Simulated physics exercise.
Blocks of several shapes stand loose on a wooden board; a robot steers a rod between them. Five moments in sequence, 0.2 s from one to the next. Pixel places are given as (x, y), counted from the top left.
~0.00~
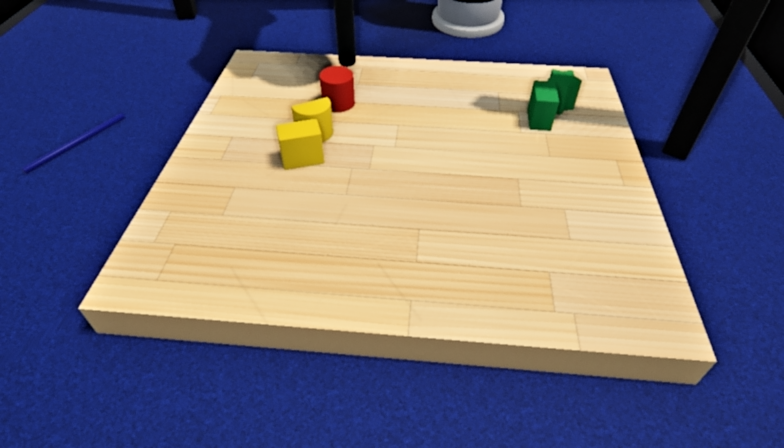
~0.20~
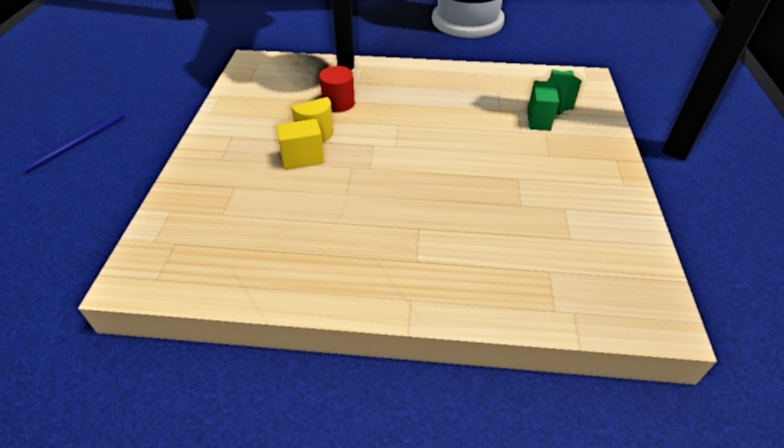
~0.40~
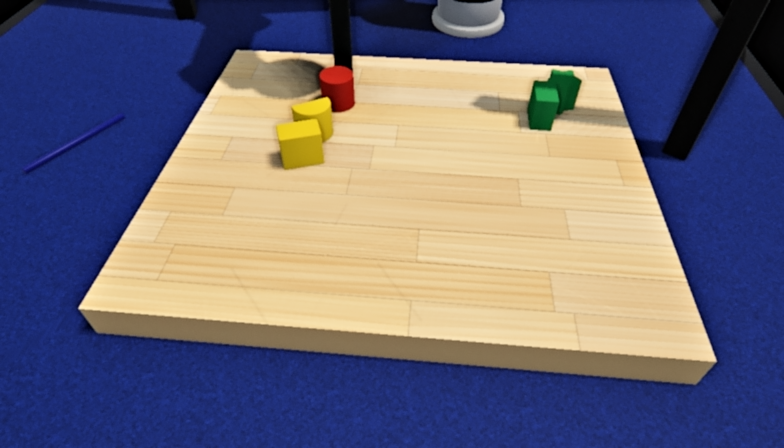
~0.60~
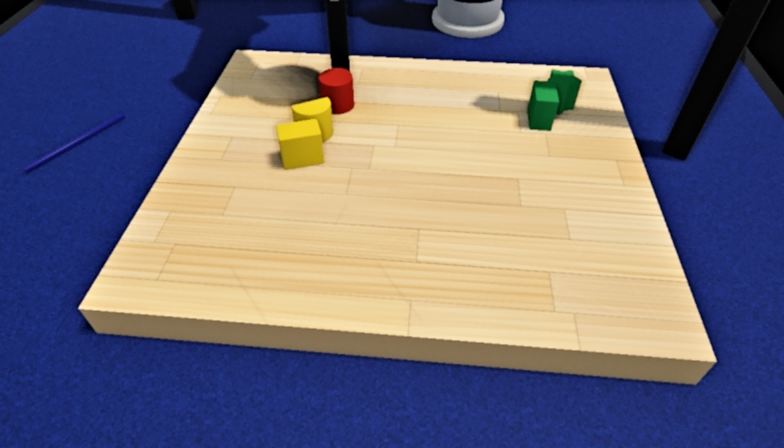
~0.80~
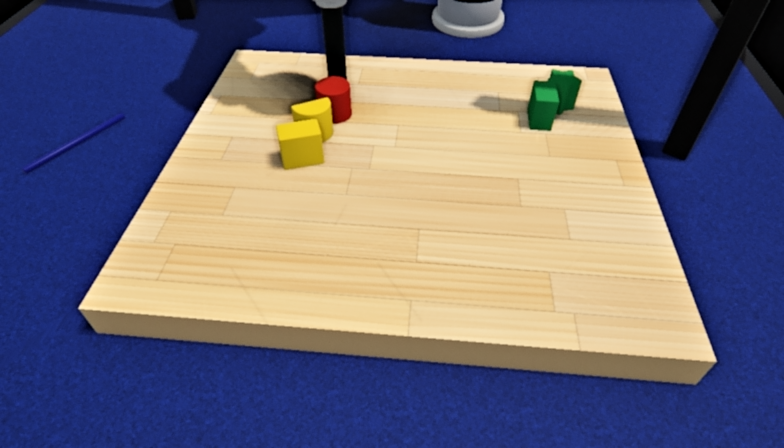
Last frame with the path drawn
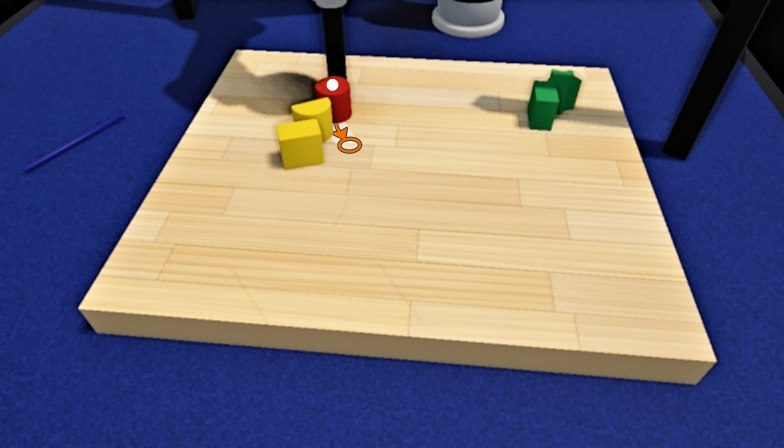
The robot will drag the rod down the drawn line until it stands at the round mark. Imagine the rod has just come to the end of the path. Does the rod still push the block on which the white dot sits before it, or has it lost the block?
Held in front.
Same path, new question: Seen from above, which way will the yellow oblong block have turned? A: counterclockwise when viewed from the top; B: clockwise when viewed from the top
B.
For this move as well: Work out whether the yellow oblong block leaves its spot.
That block is going to get moved.
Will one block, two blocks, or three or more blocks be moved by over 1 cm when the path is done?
My answer is three or more.
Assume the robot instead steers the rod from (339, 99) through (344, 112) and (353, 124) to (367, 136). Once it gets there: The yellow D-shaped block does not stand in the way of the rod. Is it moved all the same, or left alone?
The block in question is displaced by the end.
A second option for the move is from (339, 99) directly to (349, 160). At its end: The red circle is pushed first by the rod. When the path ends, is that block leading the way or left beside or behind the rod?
That block remains ahead.
The line goes from (339, 99) through (335, 114) and (338, 130) to (350, 145); the dot is on the red circle.
The first path, step by step. One third of the way, rod at (334, 105); yellow oblong block at (297, 131); yellow D-shaped block at (312, 113), turned 60° clockwise; red circle at (334, 101).
Two thirds of the way, rod at (338, 121); yellow oblong block at (291, 139), turned 40° clockwise; yellow D-shaped block at (310, 125), turned 85° clockwise; red circle at (338, 118).
At the end, rod at (349, 135); yellow oblong block at (289, 140), turned 45° clockwise; yellow D-shaped block at (310, 126), turned 95° clockwise; red circle at (346, 133).
